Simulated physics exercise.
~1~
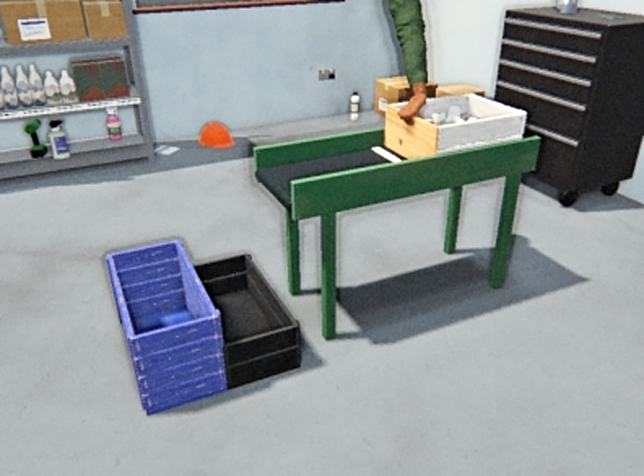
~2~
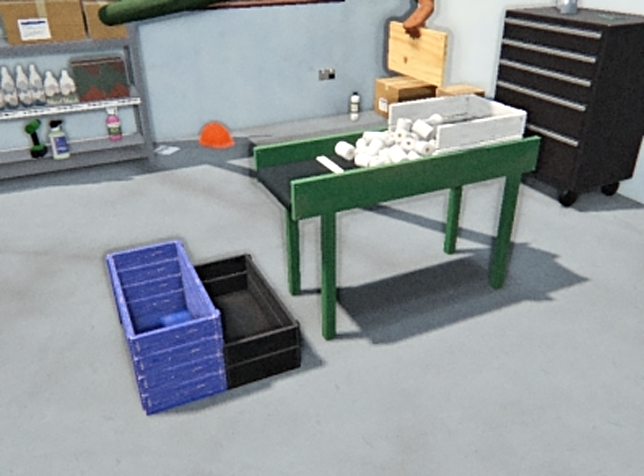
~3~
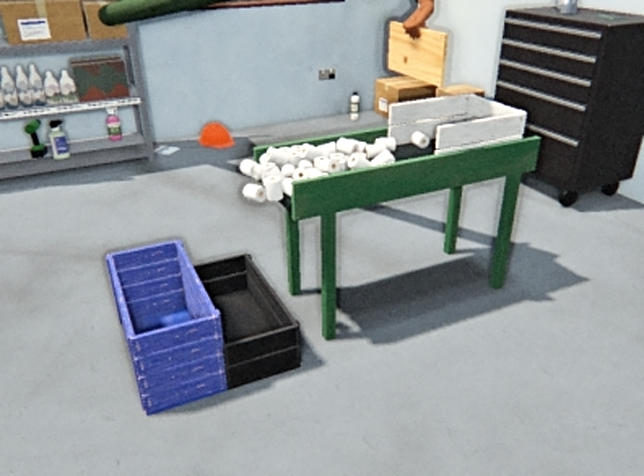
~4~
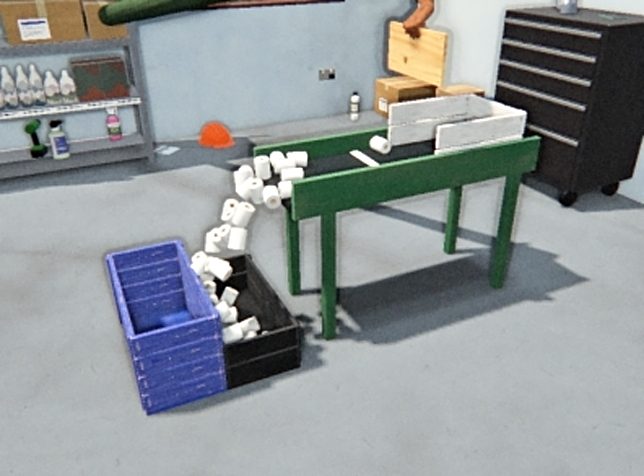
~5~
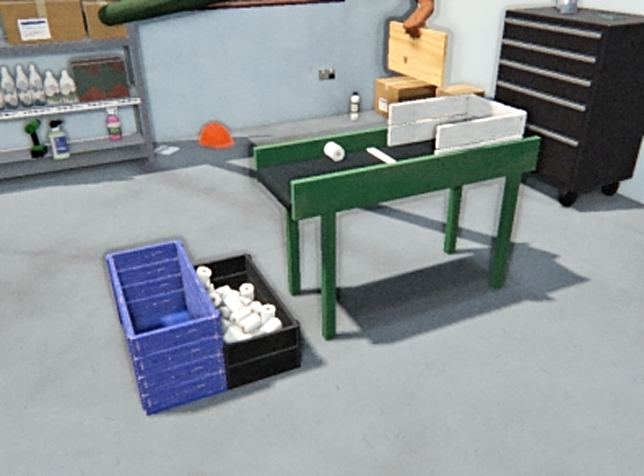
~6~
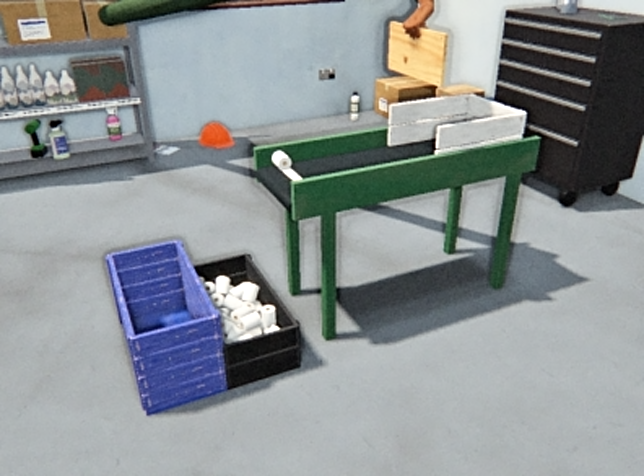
Workshop with arm lifting gate, white rolls riding a belt left, dropping into a black box, one last roll at belt's end.
